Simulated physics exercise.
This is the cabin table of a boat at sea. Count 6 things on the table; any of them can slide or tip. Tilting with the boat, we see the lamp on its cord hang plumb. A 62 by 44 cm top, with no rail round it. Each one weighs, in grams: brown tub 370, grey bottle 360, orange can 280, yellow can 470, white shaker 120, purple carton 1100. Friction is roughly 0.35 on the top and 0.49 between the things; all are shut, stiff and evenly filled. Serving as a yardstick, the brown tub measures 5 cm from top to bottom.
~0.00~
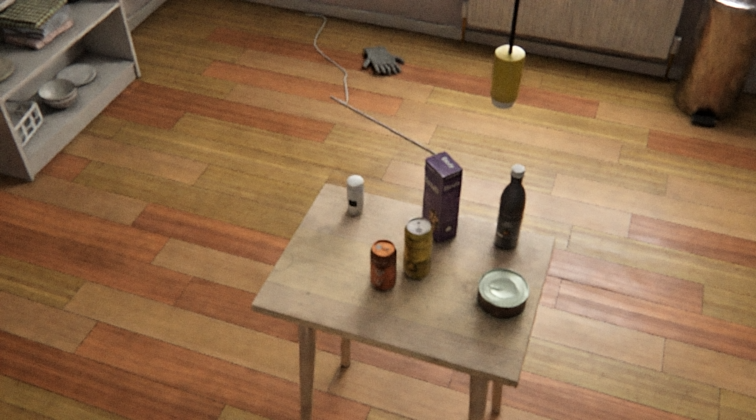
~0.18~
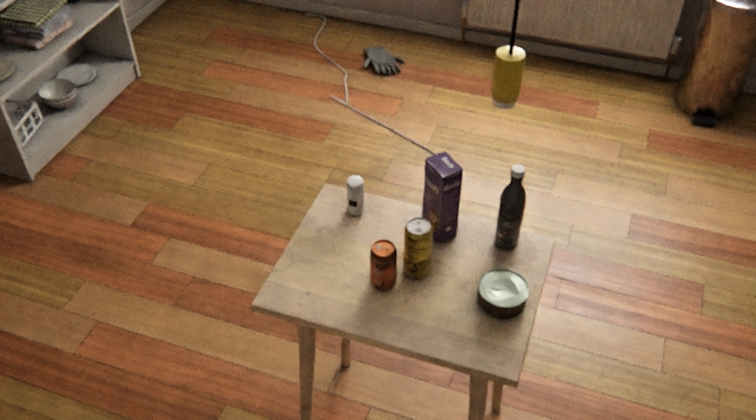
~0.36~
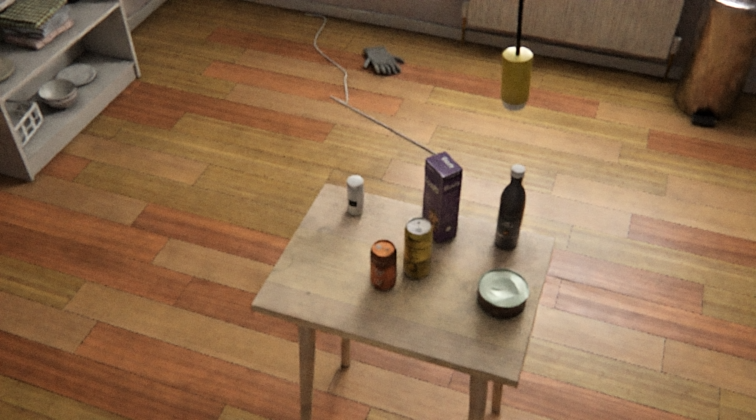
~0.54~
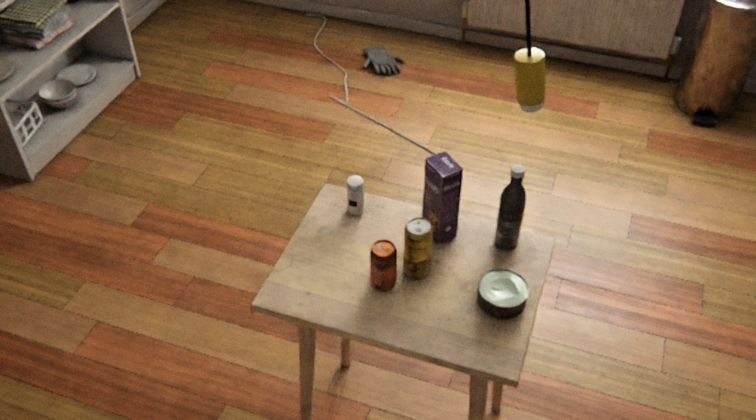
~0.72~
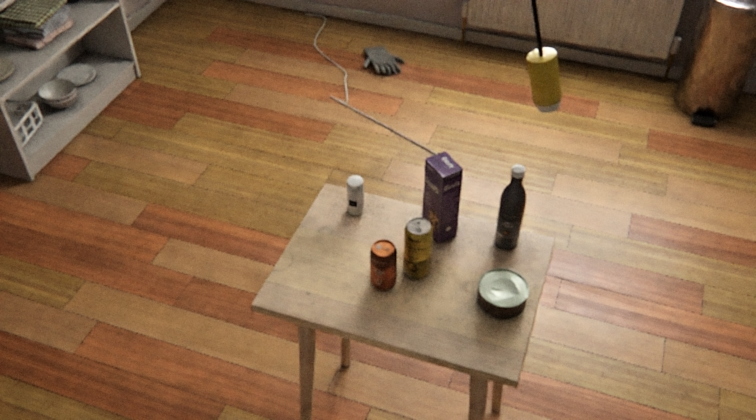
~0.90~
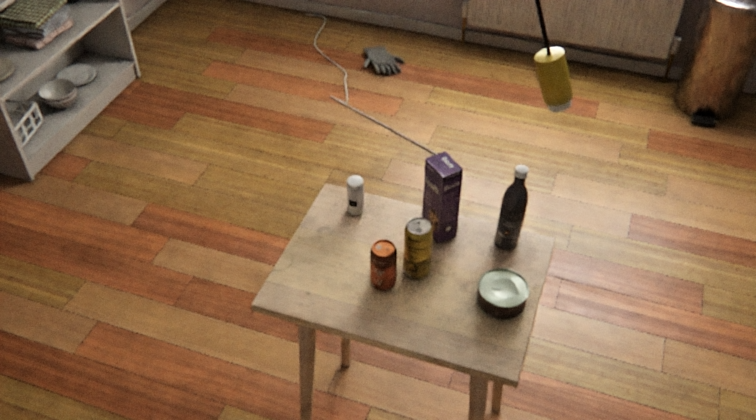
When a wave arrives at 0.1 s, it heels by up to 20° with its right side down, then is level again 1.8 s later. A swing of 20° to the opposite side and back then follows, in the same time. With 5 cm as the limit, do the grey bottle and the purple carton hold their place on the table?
Result: Grey bottle changes position, purple carton stays where it was.
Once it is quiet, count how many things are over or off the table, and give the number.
The answer: 1.
Around 1.20 s, floor tilted 18°, right side down; grey bottle tipped 44° against what carries it near (550, 220).
Around 1.40 s, floor tilted 12°, right side down; grey bottle now off the table.
Around 1.60 s, floor tilted 5°, right side down.
Around 1.80 s, boat level.
Finally (4.2 s), off the table, grey bottle; the other 5 still in place (within 5 cm). In the last view, purple carton near (442, 199).
